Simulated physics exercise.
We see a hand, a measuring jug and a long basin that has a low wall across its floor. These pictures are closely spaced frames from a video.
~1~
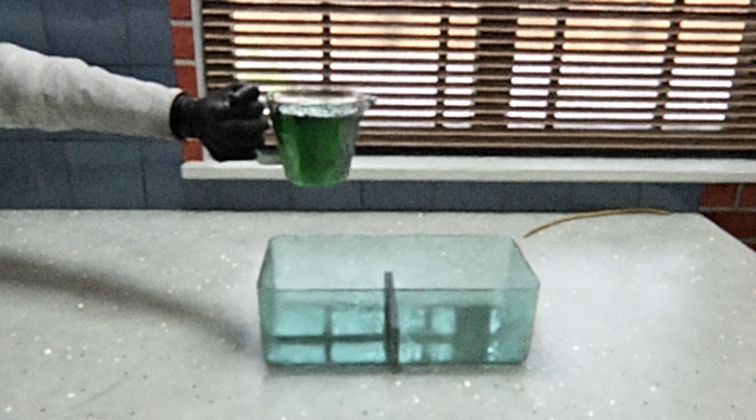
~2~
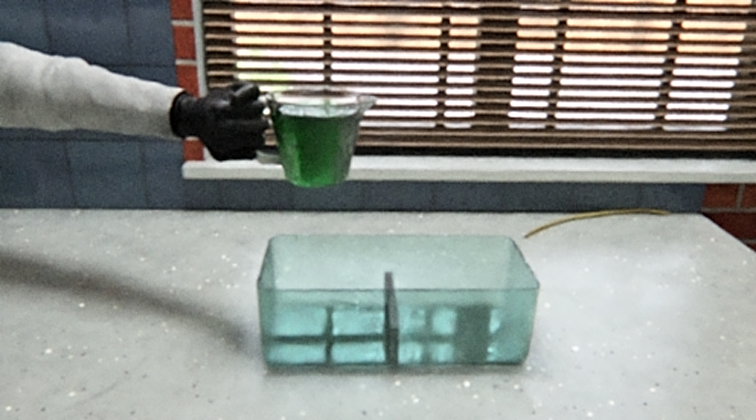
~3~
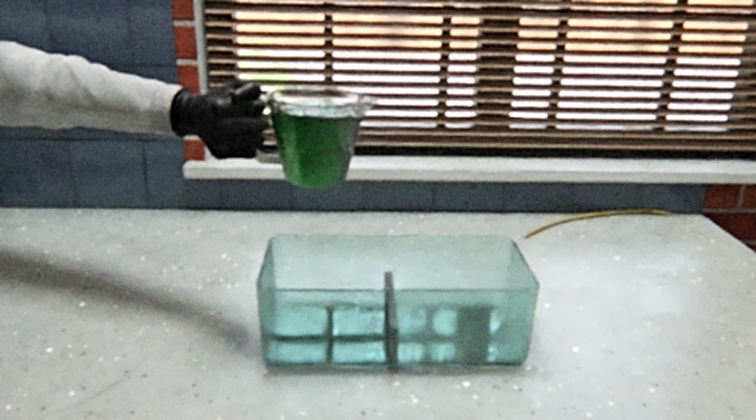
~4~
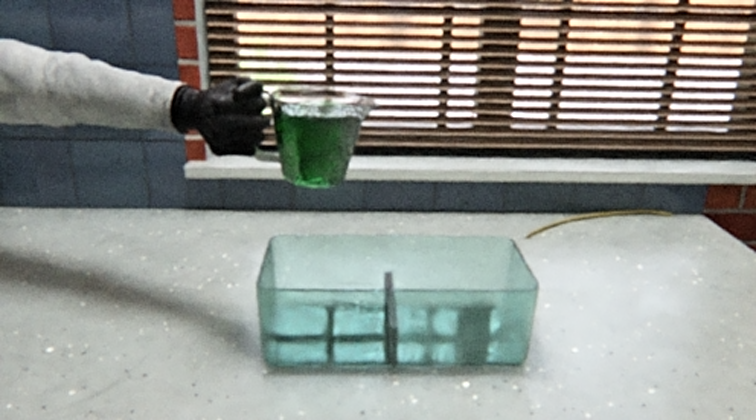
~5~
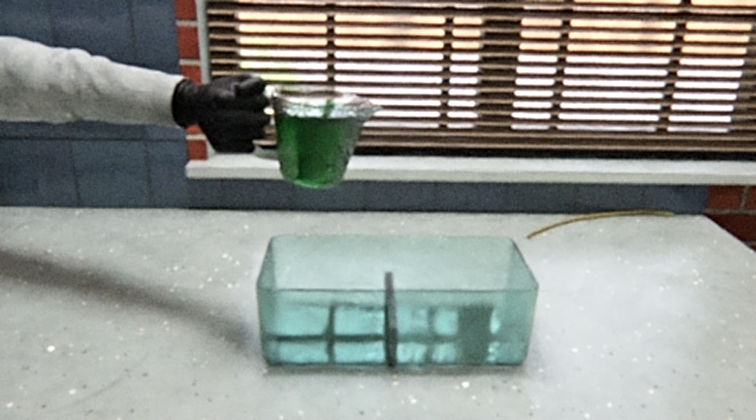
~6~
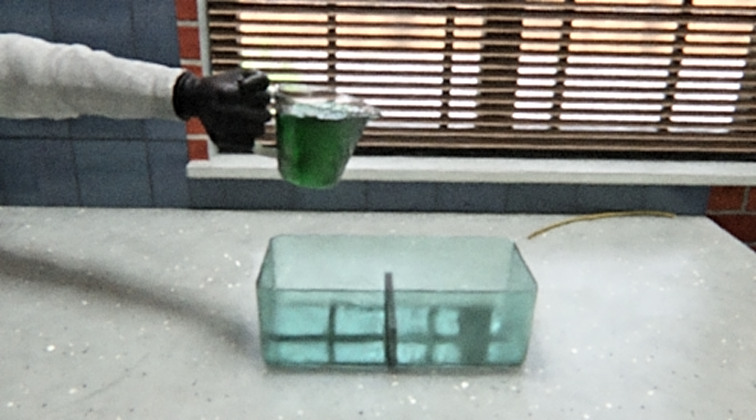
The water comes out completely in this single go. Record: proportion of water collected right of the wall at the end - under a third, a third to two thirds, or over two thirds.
Proportion recorded: Over two thirds.
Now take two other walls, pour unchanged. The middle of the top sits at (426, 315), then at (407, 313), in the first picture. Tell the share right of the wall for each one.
In turn 55 and 80 in a hundred.
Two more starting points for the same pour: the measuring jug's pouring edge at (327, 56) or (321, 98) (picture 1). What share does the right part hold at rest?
Estimate, in order: 40 and 10 per cent.
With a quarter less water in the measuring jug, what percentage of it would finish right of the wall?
90 %.
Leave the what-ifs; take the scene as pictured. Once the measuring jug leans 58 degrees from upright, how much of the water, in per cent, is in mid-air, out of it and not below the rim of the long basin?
Estimate: 20 per cent, roughly.
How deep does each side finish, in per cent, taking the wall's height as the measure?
Left 0 %, right 40 %.
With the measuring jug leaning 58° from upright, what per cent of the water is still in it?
Some 70 in a hundred has yet to spill out.
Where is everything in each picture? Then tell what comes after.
In the first frame, tilt 0°; pouring edge (378, 98); surface from (272, 108) to (362, 109); the long basin's rim runs from (264, 261) to (526, 261); the wall's top is at (392, 298).
In the second frame, tilt 0°; pouring edge (378, 99); surface from (272, 108) to (362, 109).
In the third frame, tilt 2°; pouring edge (379, 101); surface from (273, 108) to (362, 110).
In the fourth frame, tilt 4°; pouring edge (380, 104); surface from (275, 107) to (364, 111).
In the fifth frame, tilt 7°; pouring edge (382, 108); surface from (278, 108) to (366, 111).
In the sixth frame, tilt 11°; pouring edge (384, 113); surface from (279, 109) to (372, 112).
A moment on, the measuring jug is tipped part way and 71 per cent is still to pour, 0 is left of the wall and 9 right of it.
Next, the measuring jug is tipped on its side and 19 per cent is still to pour, 1 is left of the wall and 62 right of it.
Then the measuring jug is tipped on its side and 1 per cent is still to pour, 5 is left of the wall and 92 right of it.
Later the measuring jug is tipped on its side and 0 per cent is still to pour, 7 is left of the wall and 92 right of it.
In the end 7 per cent lies left of the wall, 92 right of it and 1 outside.
